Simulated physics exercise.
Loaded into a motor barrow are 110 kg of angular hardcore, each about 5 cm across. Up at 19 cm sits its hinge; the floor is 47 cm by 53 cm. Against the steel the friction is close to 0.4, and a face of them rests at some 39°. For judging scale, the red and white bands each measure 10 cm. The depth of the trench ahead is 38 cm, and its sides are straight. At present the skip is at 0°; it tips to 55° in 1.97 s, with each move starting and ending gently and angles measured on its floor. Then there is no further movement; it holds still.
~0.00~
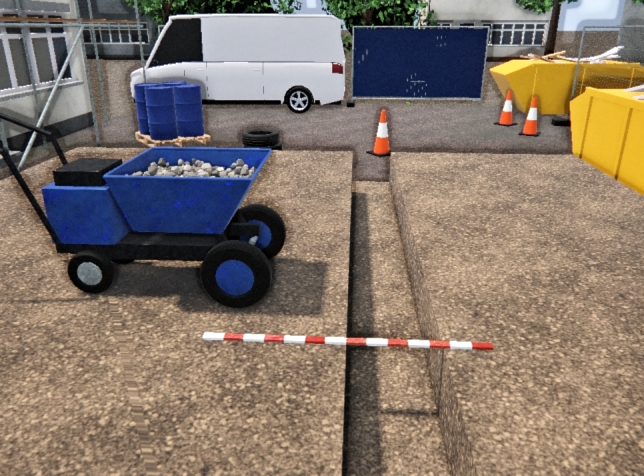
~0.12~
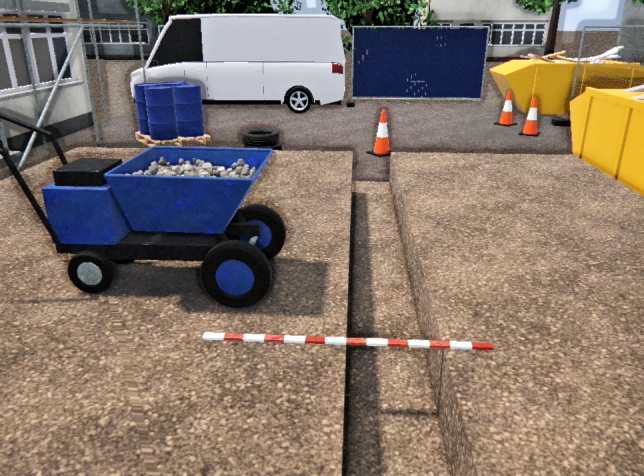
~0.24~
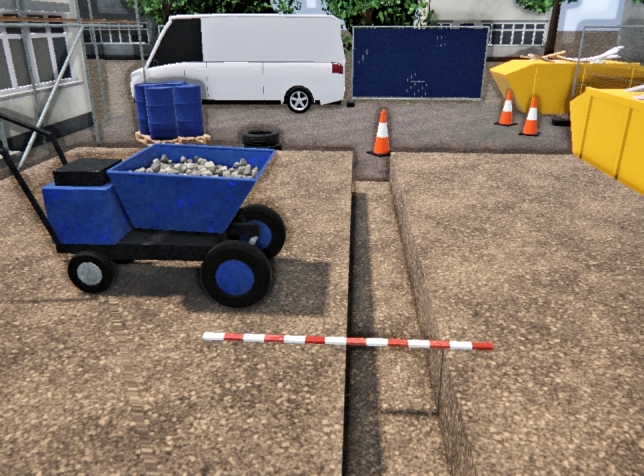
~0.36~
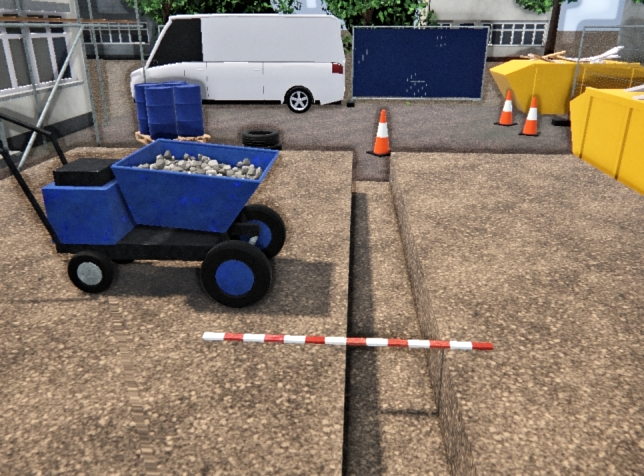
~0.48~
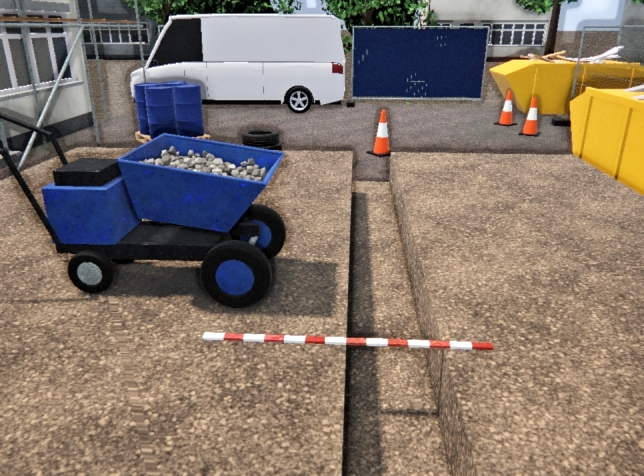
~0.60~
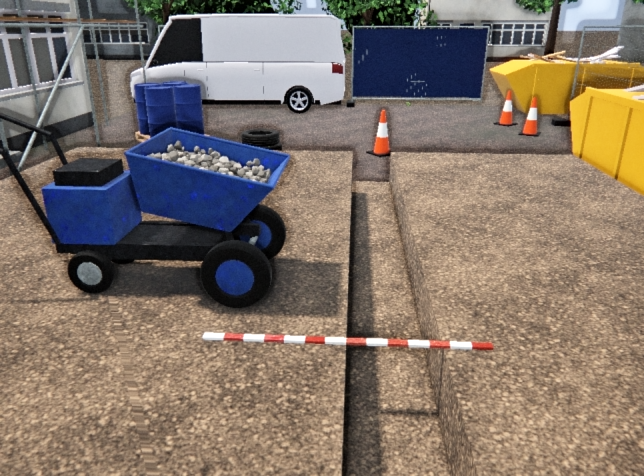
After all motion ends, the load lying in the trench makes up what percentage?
It makes up about 1 per cent.
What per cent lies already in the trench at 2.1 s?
By that moment, roughly 0 per cent of the load.
After 1.5 s the floor is at 46°; 100 % in the skip; the foremost stones are at (304, 210).
After 2.1 s the floor is at 55°; 100 % in the skip; the foremost stones are at (331, 213).
After 2.4 s the floor is at 55°; 99 % in the skip; the foremost stones are at (347, 250).
After 4.4 s the floor is at 55°; 99 % in the skip, 1 % in the trench; the foremost stones are at (373, 329).
